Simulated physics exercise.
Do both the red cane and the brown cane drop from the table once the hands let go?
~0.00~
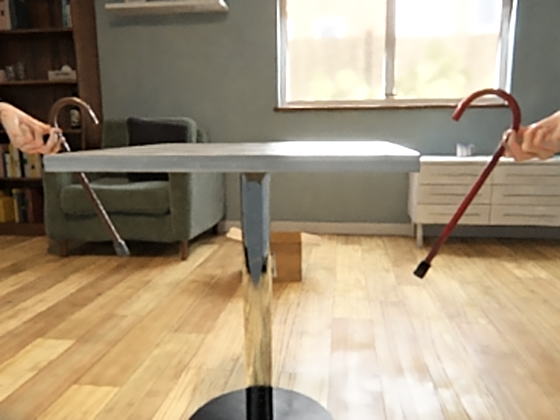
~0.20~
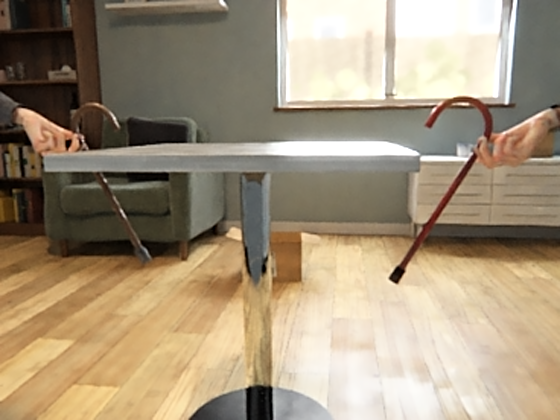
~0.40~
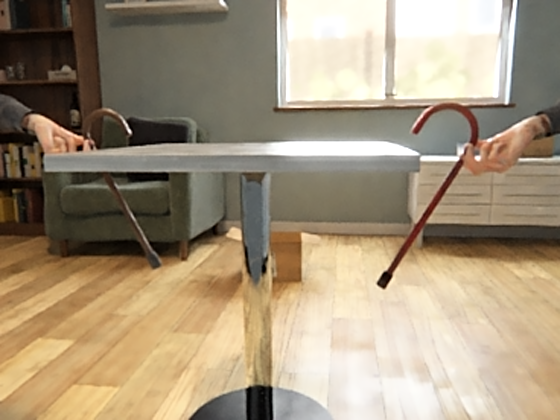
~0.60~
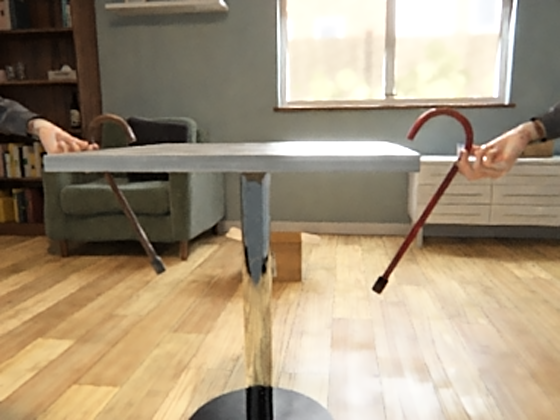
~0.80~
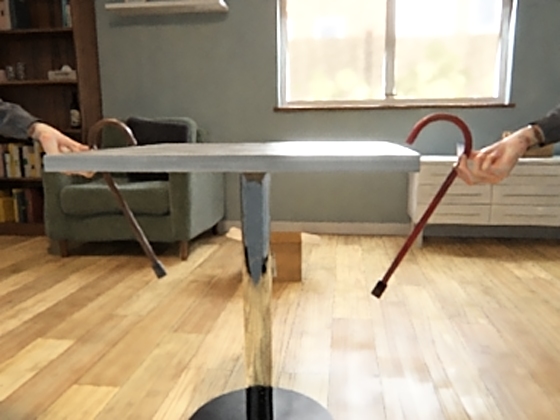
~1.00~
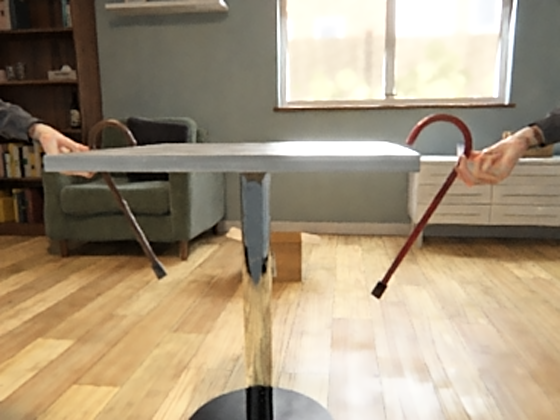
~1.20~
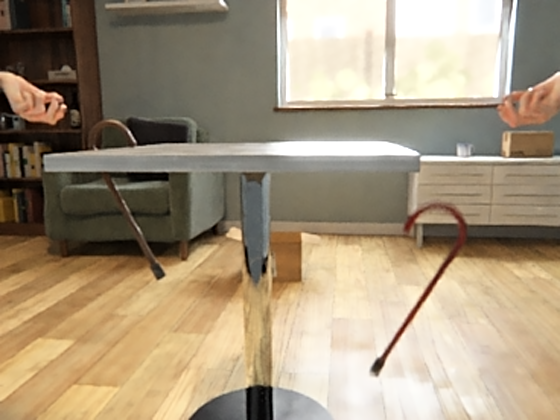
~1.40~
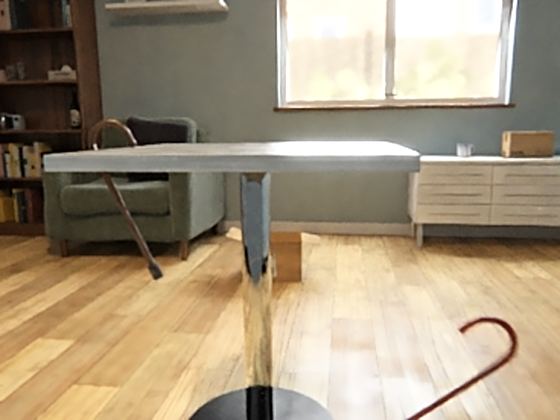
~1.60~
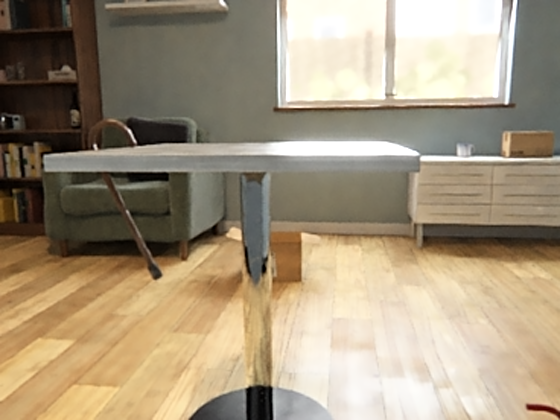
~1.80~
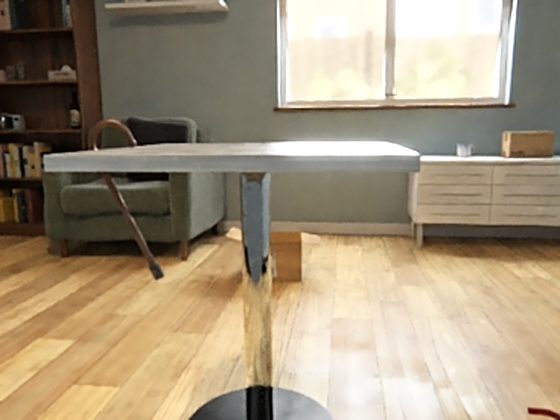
No, only the red cane drops past the edge to the floor. The brown cane remains hooked in place on the left end of the table.
